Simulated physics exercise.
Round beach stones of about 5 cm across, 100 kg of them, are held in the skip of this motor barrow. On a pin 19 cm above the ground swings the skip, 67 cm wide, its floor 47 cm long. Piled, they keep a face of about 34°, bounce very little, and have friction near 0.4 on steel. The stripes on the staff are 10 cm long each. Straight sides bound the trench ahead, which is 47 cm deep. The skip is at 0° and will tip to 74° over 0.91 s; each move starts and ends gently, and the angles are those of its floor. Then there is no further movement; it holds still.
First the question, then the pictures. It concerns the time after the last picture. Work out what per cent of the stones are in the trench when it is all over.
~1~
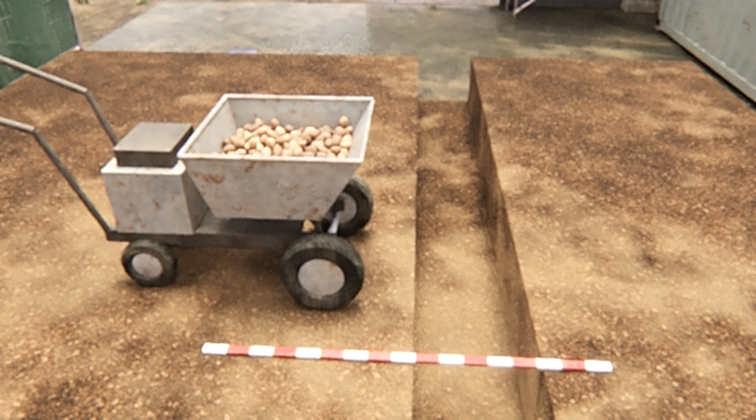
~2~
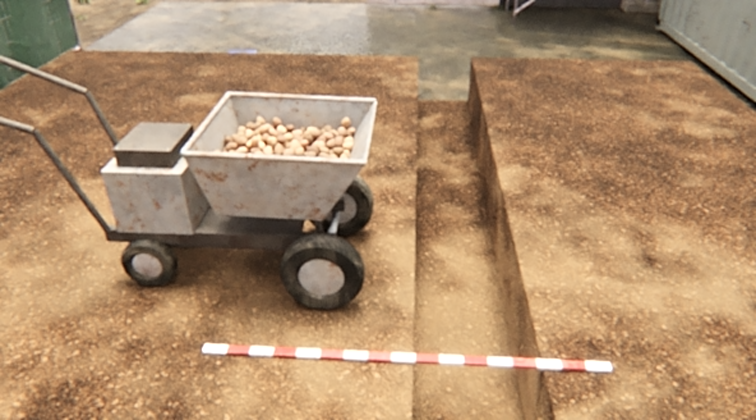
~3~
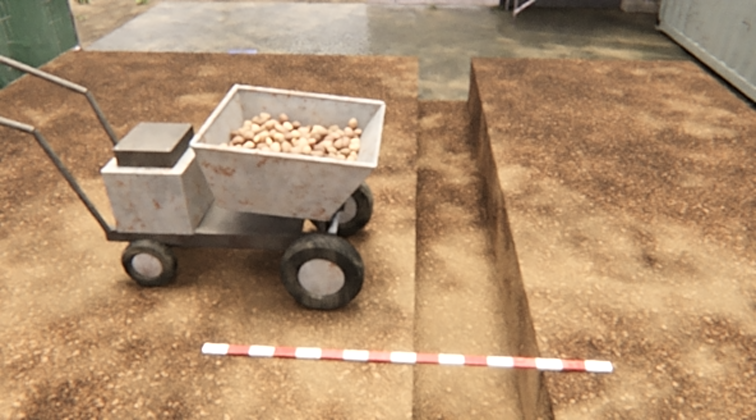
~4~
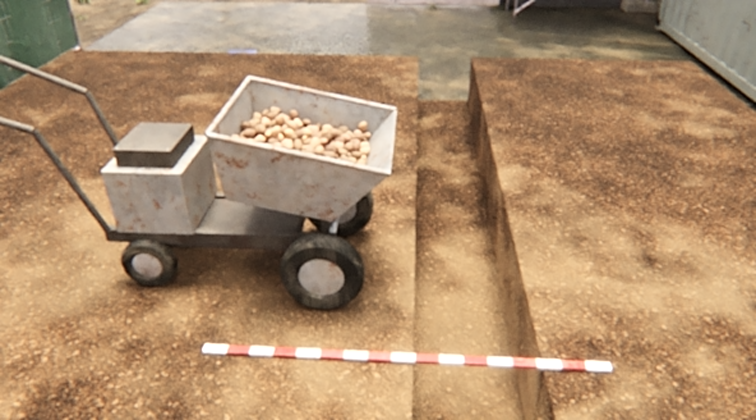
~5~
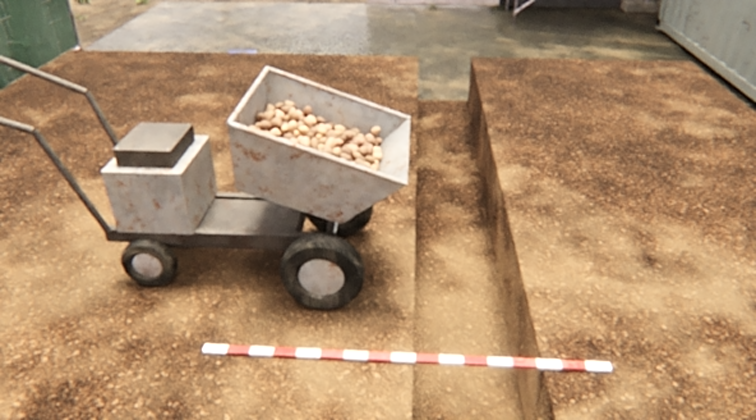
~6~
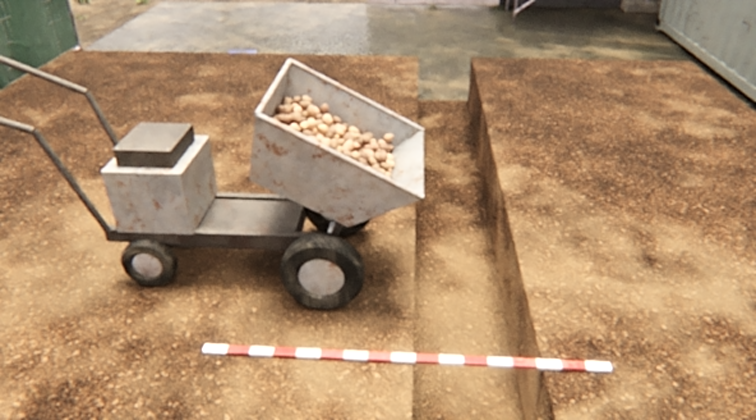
It comes to roughly 94 per cent.
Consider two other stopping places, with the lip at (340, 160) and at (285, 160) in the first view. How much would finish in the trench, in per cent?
Around 100 and then 100 percent.
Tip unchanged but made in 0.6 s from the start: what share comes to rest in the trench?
In that case some 80 per cent.
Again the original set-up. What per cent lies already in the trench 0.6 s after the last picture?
Approx. 35 % of the load.
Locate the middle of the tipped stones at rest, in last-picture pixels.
At about pixel (482, 333) in the last view.
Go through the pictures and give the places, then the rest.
In the first frame, lip at (361, 162), floor tilted 0°, highest stones at (289, 140).
In the second frame, the skip is at 1°, its lip at (365, 163); the top of the load is at (277, 138).
In the third frame, lip at (375, 167), floor tilted 6°, highest stones at (283, 134).
In the fourth frame, lip at (389, 174), floor tilted 12°, highest stones at (276, 128).
In the fifth frame, lip at (406, 184), floor tilted 19°, highest stones at (274, 116).
In the sixth frame, the skip is at 28°, its lip at (423, 197); the top of the load is at (292, 110).
Then, 0.3 s after the last picture the floor is at 62°, 100 % in the skip; the foremost stones are at (442, 217).
Then, 0.6 s after the last picture the floor is at 74°, 67 % in the skip, 33 % in the trench; the foremost stones are at (525, 292).
Then, 1.0 s after the last picture the floor is at 74°, 29 % in the skip, 65 % in the trench, 6 % past the trench; the foremost stones are at (617, 281).
Then, 2.9 s after the last picture the floor is at 74°, 0 % in the skip, 94 % in the trench, 6 % past the trench; the foremost stones are at (676, 286).
